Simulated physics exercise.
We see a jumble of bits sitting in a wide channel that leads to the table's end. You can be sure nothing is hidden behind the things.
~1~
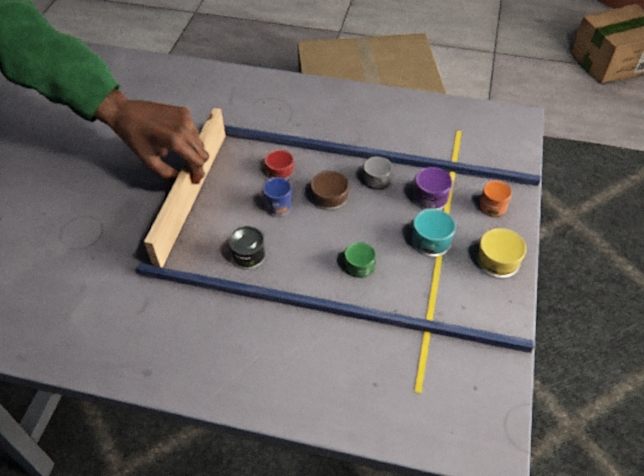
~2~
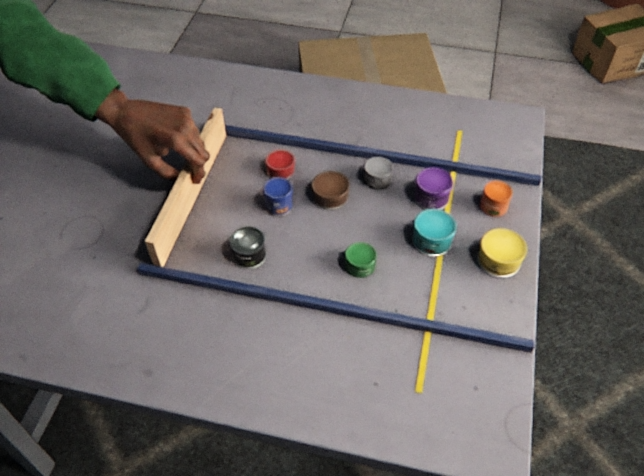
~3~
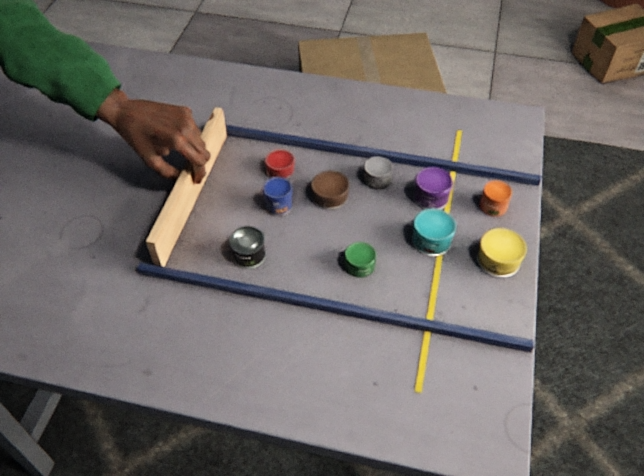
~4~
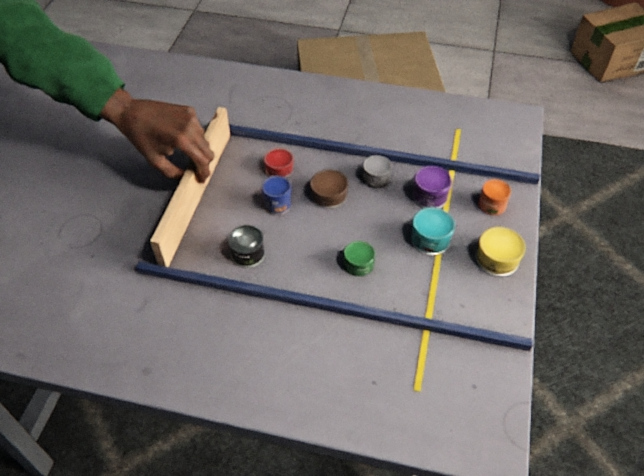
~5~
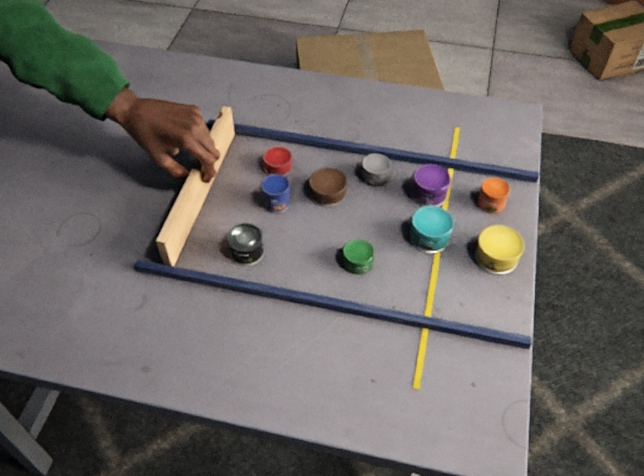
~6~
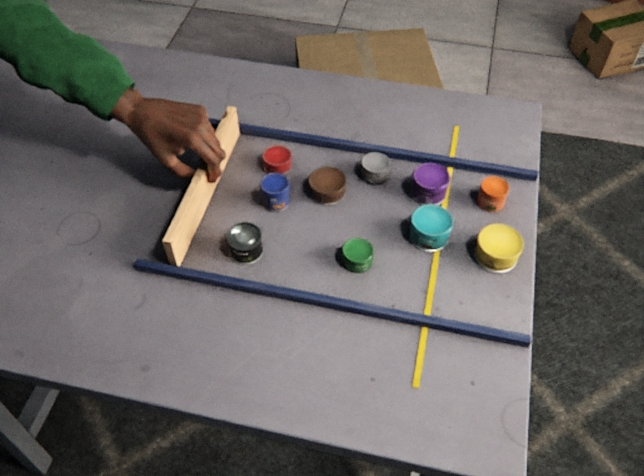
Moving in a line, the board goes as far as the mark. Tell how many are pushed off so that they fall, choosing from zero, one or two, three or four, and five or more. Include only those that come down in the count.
The count is zero.
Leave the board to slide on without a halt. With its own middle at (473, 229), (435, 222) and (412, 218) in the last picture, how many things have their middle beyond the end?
It comes out as 2, then 0, then 0.
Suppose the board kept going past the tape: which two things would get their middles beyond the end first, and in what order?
Earliest first: The yellow tin, the orange tub.
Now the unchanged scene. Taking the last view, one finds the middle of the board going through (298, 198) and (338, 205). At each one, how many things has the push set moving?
4 and 6.
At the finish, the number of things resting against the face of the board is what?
Contact count: 5.
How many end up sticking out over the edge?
My count gives 2.
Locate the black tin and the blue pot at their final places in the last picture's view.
The first near (450, 284), the second near (455, 233).
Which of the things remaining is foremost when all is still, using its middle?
Result: The yellow tin.
Early on, none off yet; yellow tin at rest near (498, 248); orange tub at rest near (493, 194); turquoise pot at rest near (431, 228).
Finally, the number that fall off is zero.
